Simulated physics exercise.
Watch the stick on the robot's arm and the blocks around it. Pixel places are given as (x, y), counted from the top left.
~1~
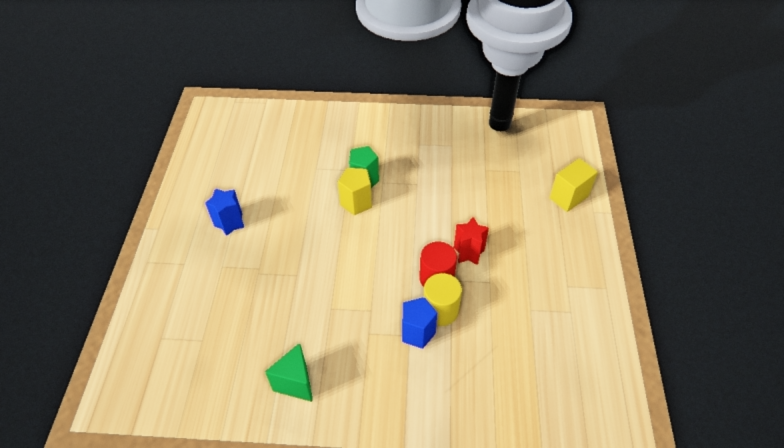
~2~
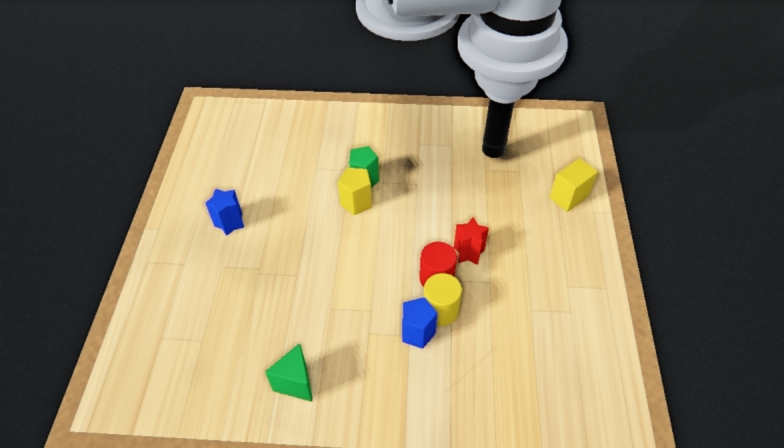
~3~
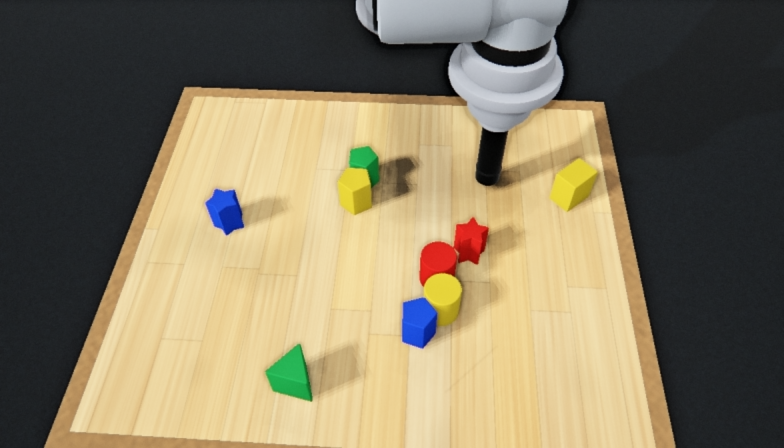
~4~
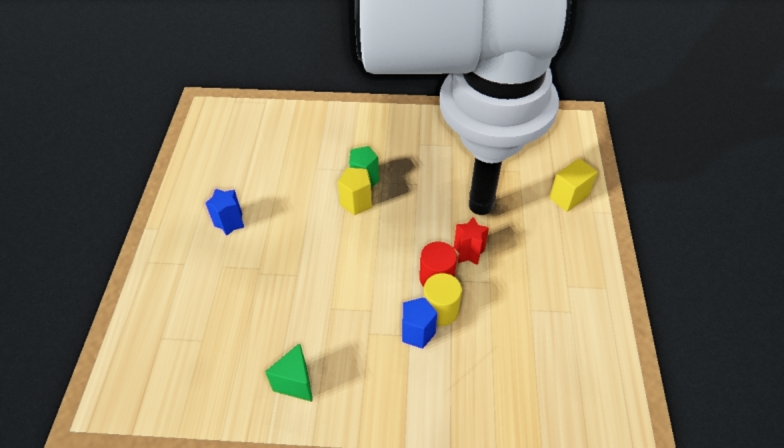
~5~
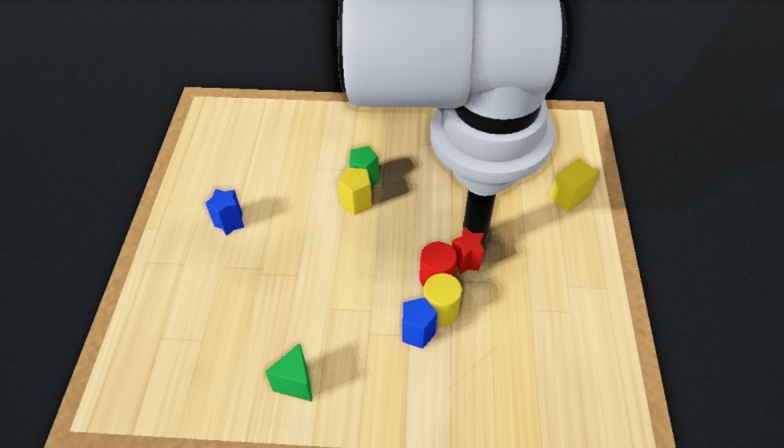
To begin with, a robot arm's black stick stands near the far edge of a wooden board scattered with colored blocks. The stick moves toward the viewer and slightly left, nearing the red star, then nudges the star slightly forward beside the red block while the other blocks stay still.
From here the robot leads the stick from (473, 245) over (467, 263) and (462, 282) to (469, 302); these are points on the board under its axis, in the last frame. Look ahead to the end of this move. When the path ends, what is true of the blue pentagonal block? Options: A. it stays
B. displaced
The correct letter is B.
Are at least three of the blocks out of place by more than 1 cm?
Yes
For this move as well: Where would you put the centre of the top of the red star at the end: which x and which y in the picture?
My estimate: (448, 288).
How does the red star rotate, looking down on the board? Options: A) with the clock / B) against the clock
It's A.
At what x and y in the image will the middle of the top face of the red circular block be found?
The middle of its top is at (412, 273).
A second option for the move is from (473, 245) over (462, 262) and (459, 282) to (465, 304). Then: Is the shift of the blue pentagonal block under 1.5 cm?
In short: No.
The first path, step by step. Halfway along, stick (465, 265); red circular block (417, 267); yellow circular block (443, 292); red star (449, 266), turned 30° clockwise.
At the end, stick (470, 295); blue pentagonal block (401, 327); red circular block (412, 273); yellow circular block (432, 312); red star (448, 288), turned 45° clockwise.
